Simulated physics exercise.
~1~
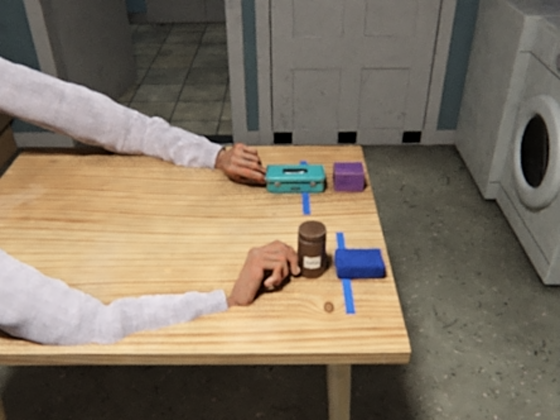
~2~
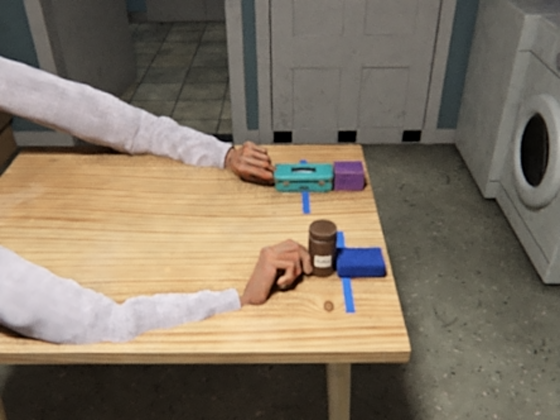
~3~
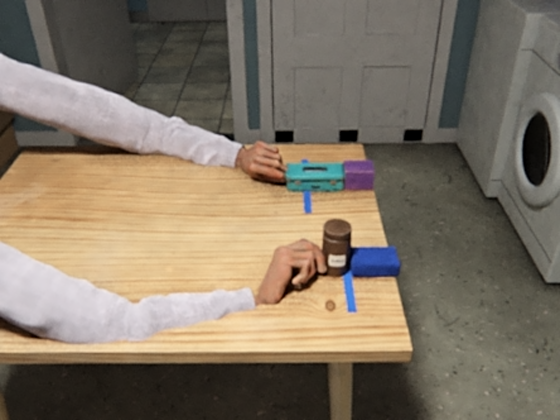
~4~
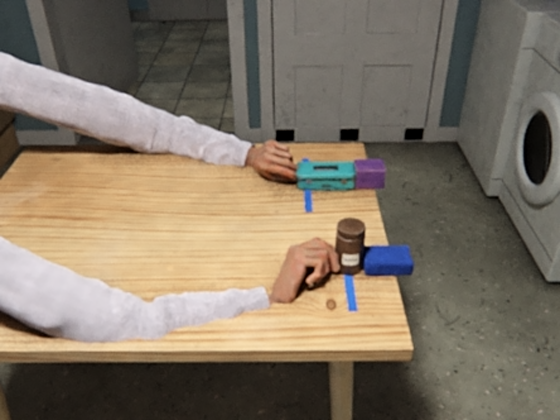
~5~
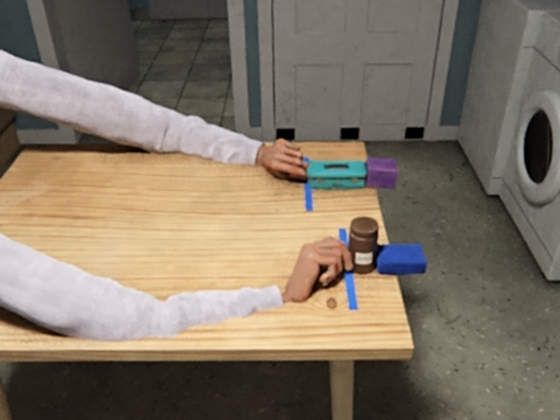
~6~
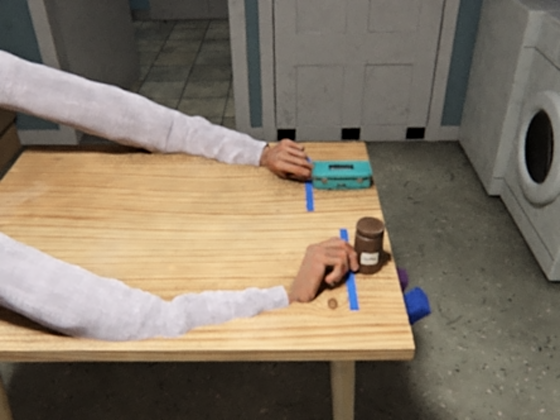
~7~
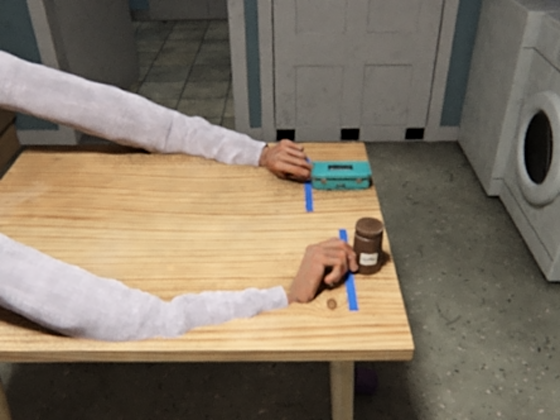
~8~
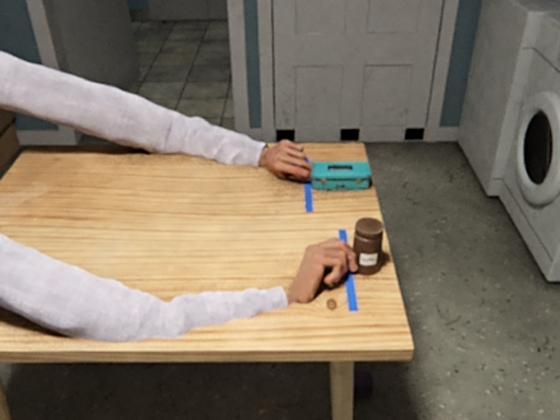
Two hands slowly pushed a turquoise case and a brown jar rightward across a wooden table, shoving a purple block and a blue sponge off the edge, then stopped near the blue tape, leaving the case and upright jar on top.
